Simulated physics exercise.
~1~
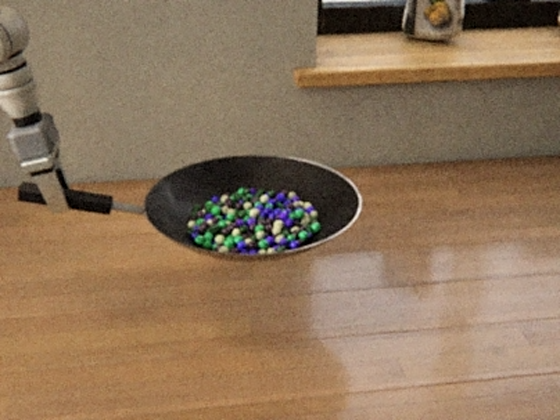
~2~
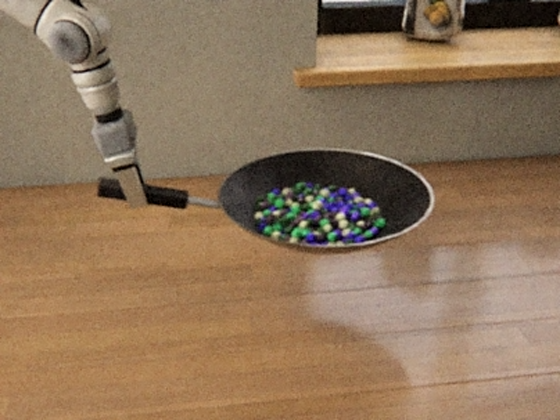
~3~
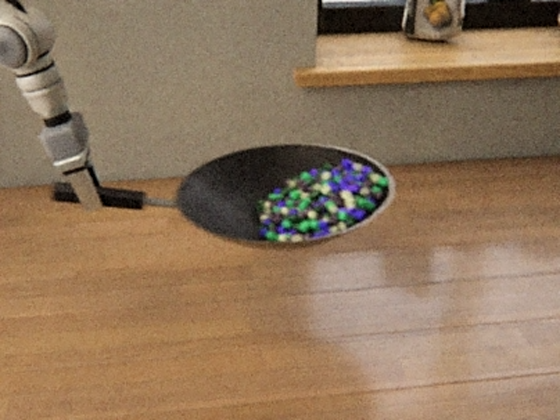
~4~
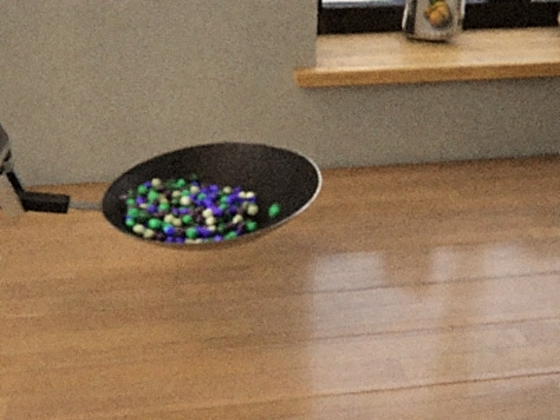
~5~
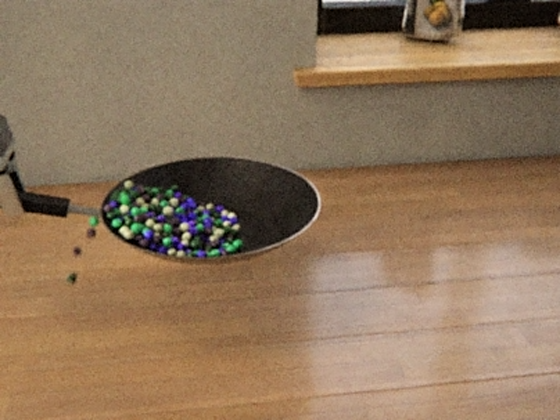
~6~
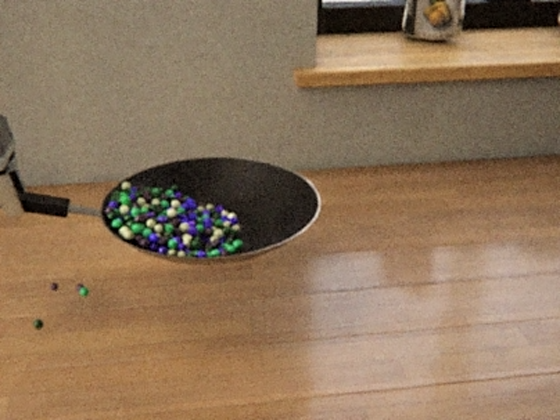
On a wooden table, a robot gripper moves a wok of colourful round sweets right, then left, spilling a few near the handle.
